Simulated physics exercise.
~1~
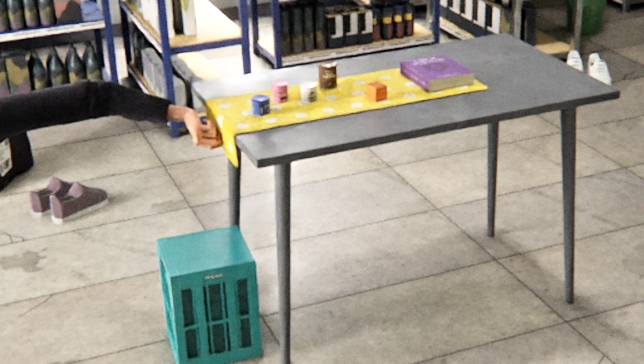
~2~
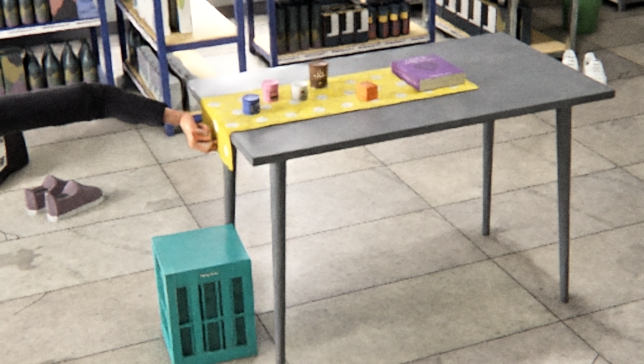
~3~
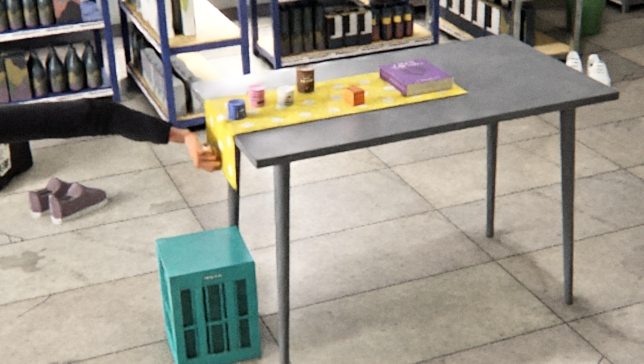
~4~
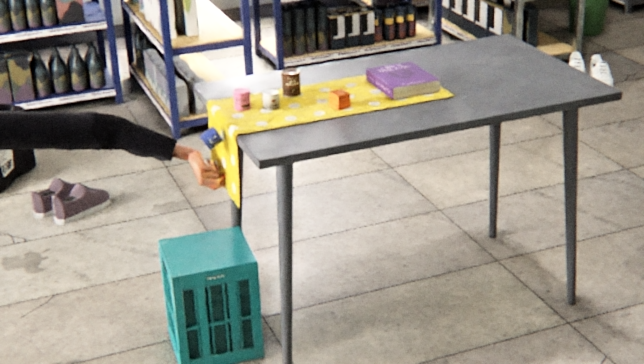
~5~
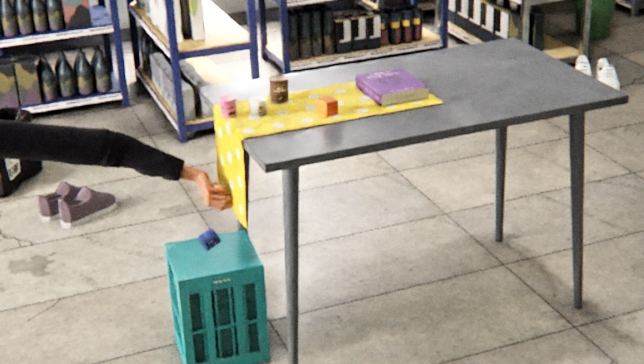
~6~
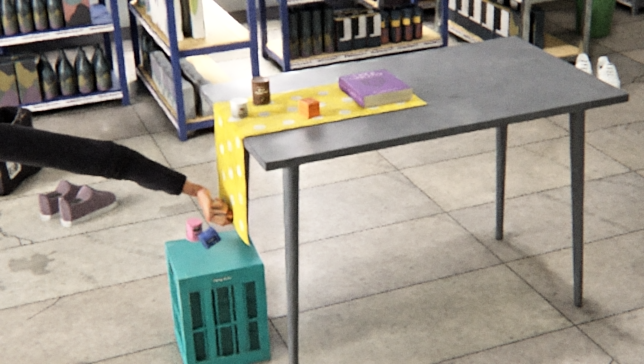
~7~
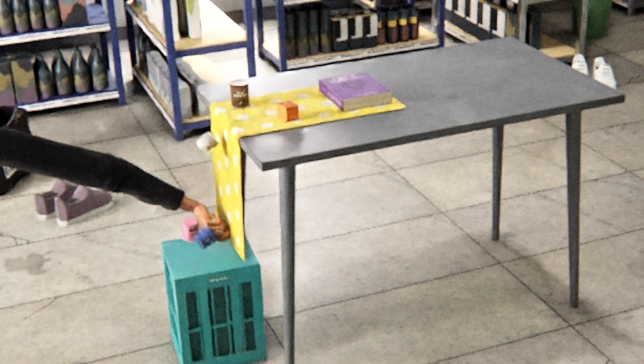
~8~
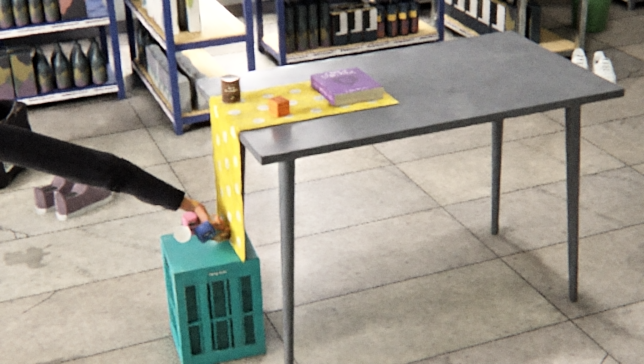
We see a hand pull a yellow runner leftward off a gray table, carrying its small items and purple book along, until a blue, a pink and a white pot drop in turn onto the turquoise crate below, while the brown can, orange cube and book stay on the table.
